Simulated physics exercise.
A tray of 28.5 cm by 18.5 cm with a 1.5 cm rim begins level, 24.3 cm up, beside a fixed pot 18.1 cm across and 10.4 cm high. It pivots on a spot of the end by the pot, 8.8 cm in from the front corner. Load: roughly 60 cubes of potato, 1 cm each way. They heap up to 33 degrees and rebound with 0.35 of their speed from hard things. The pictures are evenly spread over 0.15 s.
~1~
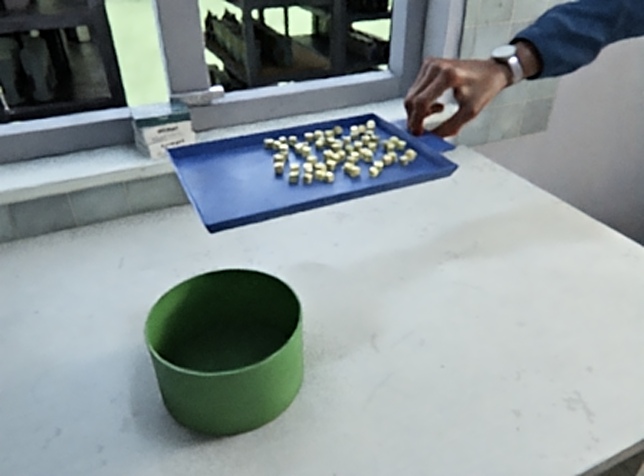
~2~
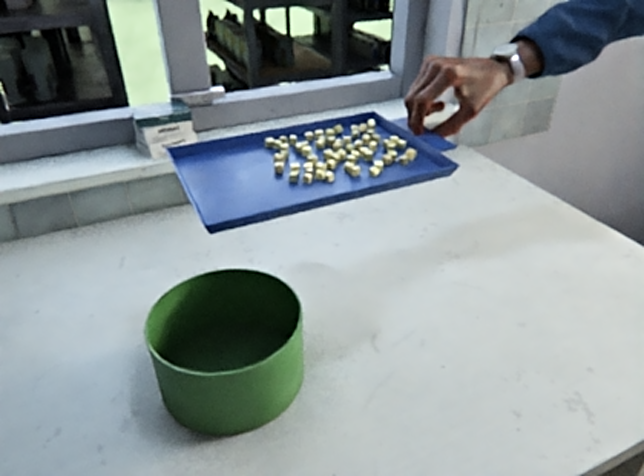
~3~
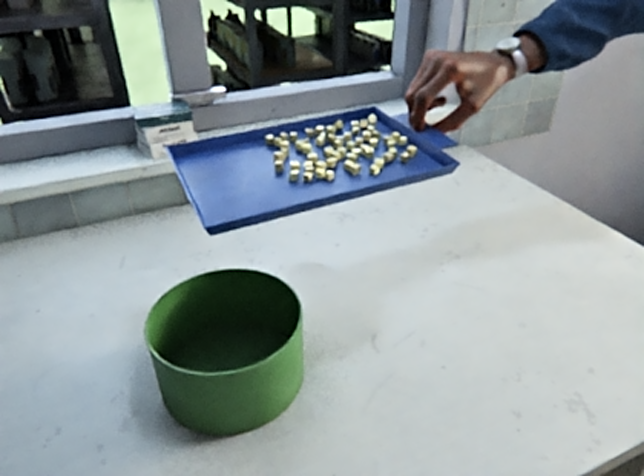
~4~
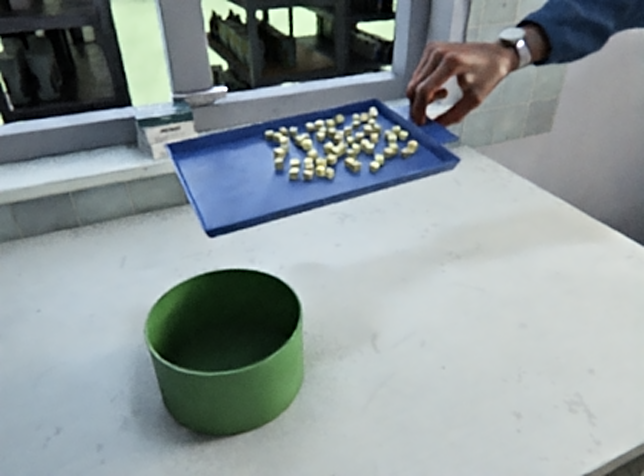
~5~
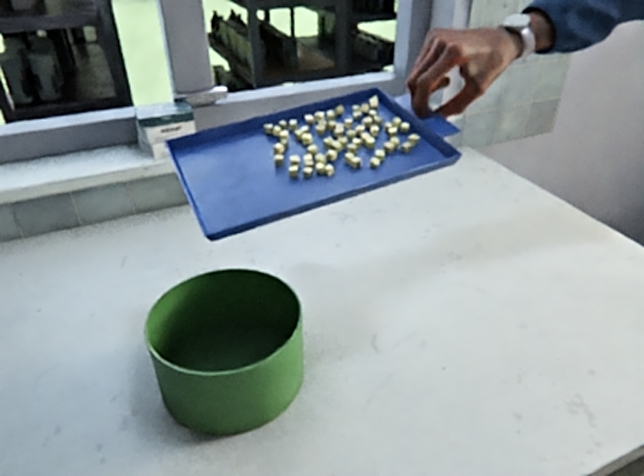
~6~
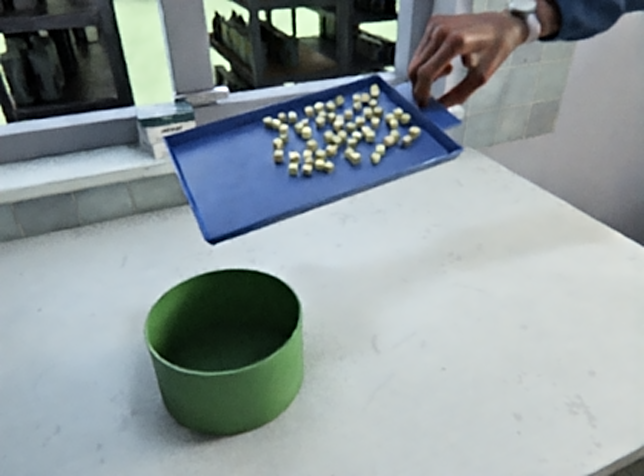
Blue tray of small pale cubes tilting gradually as a hand raises its far right end, green pot standing on white table.
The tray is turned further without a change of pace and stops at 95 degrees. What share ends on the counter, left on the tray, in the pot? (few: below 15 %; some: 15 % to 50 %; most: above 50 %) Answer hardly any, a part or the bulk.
Counter: A part, tray: Hardly any, pot: The bulk.
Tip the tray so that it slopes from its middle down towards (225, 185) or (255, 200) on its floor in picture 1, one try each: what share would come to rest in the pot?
Some 10 and 65 per cent.
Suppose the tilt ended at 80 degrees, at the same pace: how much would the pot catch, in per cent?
It would be near 65 per cent.
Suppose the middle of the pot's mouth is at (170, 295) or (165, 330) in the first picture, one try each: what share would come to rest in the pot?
About 10 and 45 per cent.
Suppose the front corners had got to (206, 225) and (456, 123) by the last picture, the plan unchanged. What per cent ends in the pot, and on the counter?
Pot 25, counter 75.
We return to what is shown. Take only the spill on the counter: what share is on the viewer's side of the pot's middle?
Some 100 per cent.
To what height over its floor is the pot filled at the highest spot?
Roughly 1.5 cm.
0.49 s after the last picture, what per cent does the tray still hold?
Some 55 per cent of the load.
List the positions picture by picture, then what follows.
Tray tilt 0 degrees, front corners at (209, 221) and (452, 165); middle of the pieces at (337, 148); pot at (225, 315), in the first picture.
Tray tilt 1 degrees, front corners at (208, 221) and (453, 164); middle of the pieces at (337, 147), in the second picture.
Tray tilt 2 degrees, front corners at (209, 223) and (453, 162); middle of the pieces at (338, 144), in the third picture.
Tray tilt 5 degrees, front corners at (209, 226) and (454, 158), lowest corner left front; middle of the pieces at (338, 140), in the fourth picture.
Tray tilt 9 degrees, front corners at (209, 230) and (456, 153), lowest corner left front; middle of the pieces at (338, 133), in the fifth picture.
Tray tilt 13 degrees, front corners at (209, 235) and (457, 148), lowest corner left front; middle of the pieces at (338, 126); pot at (225, 314), in the sixth picture.
Then, 0.30 s after the last picture, tilt 54 degrees; the tray holds 100 %, the pot 0 %.
Then, 0.49 s after the last picture, tilt 80 degrees; the tray holds 55 %, the pot 0 %.
Then, 0.81 s after the last picture, tilt 95 degrees; the tray holds 0 %, the pot 70 %.
In the end, counter 30 %, tray 0 %, pot 70 %.
